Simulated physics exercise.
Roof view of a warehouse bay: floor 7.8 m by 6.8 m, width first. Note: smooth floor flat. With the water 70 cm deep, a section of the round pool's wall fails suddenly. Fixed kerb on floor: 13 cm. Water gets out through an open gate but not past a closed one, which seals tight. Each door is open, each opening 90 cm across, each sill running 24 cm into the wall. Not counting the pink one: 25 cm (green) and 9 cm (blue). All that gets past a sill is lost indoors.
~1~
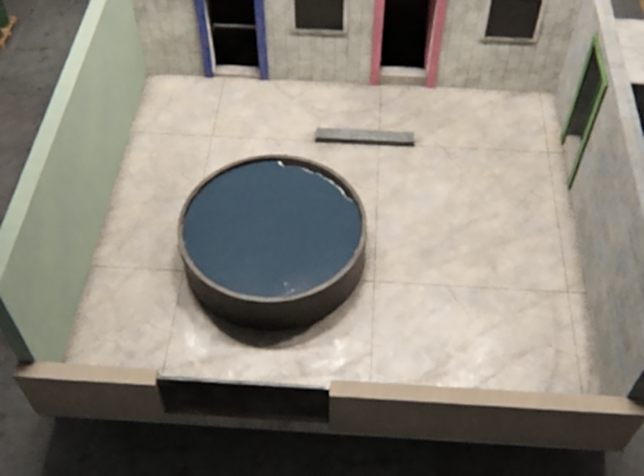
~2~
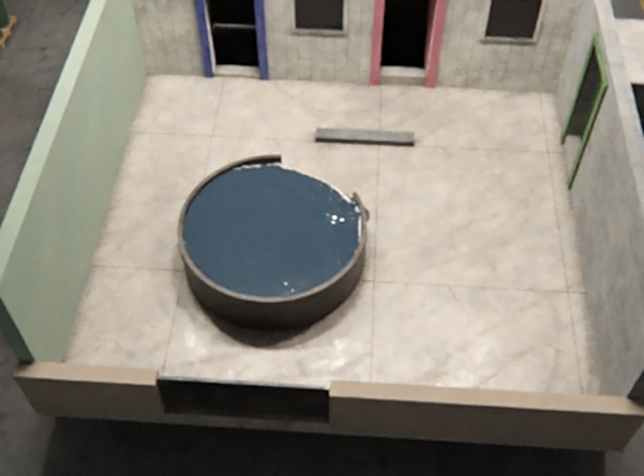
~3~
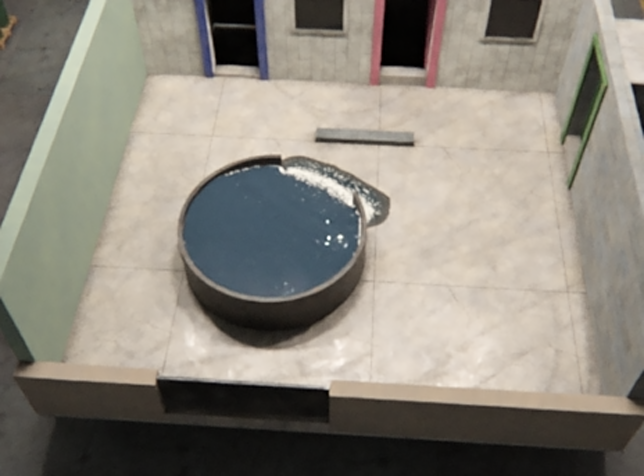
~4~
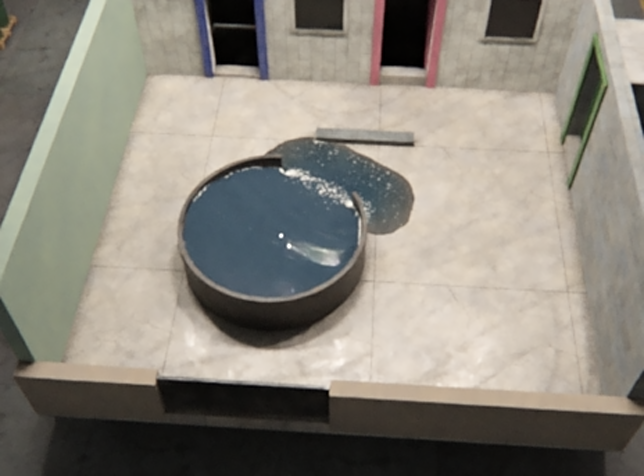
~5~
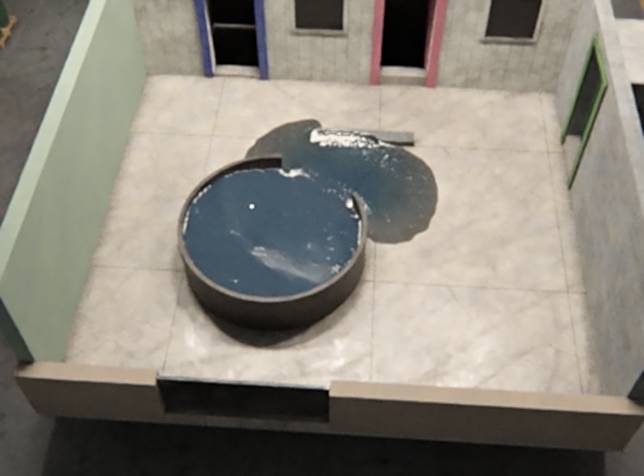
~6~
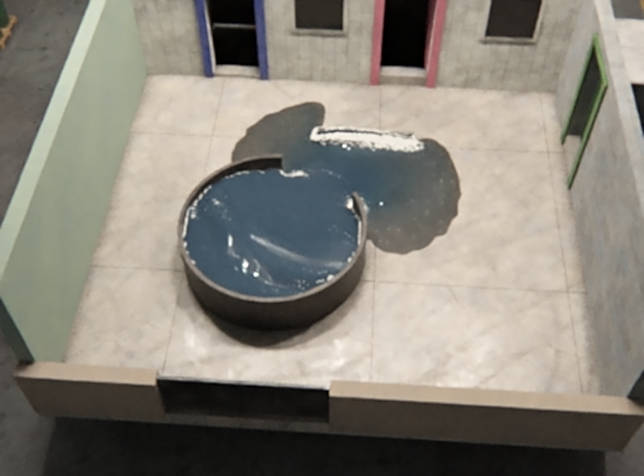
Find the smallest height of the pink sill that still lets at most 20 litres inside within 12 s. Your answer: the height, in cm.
The smallest height is roughly 18 cm.
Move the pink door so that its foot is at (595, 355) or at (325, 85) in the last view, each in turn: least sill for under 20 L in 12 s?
Roughly 10.5 cm, then roughly 19 cm.
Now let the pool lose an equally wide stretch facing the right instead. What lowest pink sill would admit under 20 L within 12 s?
Minimum height: Approx. 7.0 cm.
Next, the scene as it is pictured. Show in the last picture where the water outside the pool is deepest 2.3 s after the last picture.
Near pixel (547, 116).
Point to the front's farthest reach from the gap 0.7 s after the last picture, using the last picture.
Close to pixel (526, 102).
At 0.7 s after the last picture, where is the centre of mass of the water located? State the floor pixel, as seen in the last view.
It lies near (304, 224) in the last picture.
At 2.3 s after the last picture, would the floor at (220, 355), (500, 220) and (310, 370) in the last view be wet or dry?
Spot one bone dry, spot two awash, spot three bone dry.
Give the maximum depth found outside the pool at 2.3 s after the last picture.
38 cm.
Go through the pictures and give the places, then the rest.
The first picture shows the round pool at (273, 226) is whole and still, 70 cm deep; the pink door at (406, 43) is dry.
In the second picture, water pours out on the far side and has run 0.3 m, to a hidden place; about 9 cm deep outside, 70 cm at the back.
In the third picture, the gap is on the far side, the front 0.8 m out at (385, 199); the back of the round pool holds 70 cm.
In the fourth picture, the front is at (399, 179), 1.3 m from the gap on the far side; 2.8 m2 of floor is wet, 70 cm left at the back.
In the fifth picture, the front is at (420, 165), 1.8 m from the gap on the far side; 4.6 m2 of floor is wet, 70 cm left at the back.
In the sixth picture, water pours out on the far side and has run 2.3 m, to (440, 151); about 5 cm deep outside, 70 cm at the back; 1.5 m in a straight line remain to the pink door at (406, 43).
Then, 0.7 s after the last picture water covers 30 % of the floor, deepest (36 cm) near (335, 202); 2 cm at the pink door, 0 litres in over its 24 cm sill.
Then, 2.3 s after the last picture water covers 40 % of the floor, deepest (38 cm) near (547, 116); 20 cm at the pink door, 1 litre in over its 24 cm sill.
Then, 11.3 s after the last picture water covers 95 % of the floor, deepest (18 cm) near (154, 396); 8 cm at the pink door, 1 litre in over its 24 cm sill.
At the pink door as built, the water peaked near 25 cm, 1.3 s after the last picture.
Run again over the same 12 s with other heights there, 42 litres in over 15 cm, 7 litres over 21 cm. The limit of 20 litres is kept from about 18 cm up.
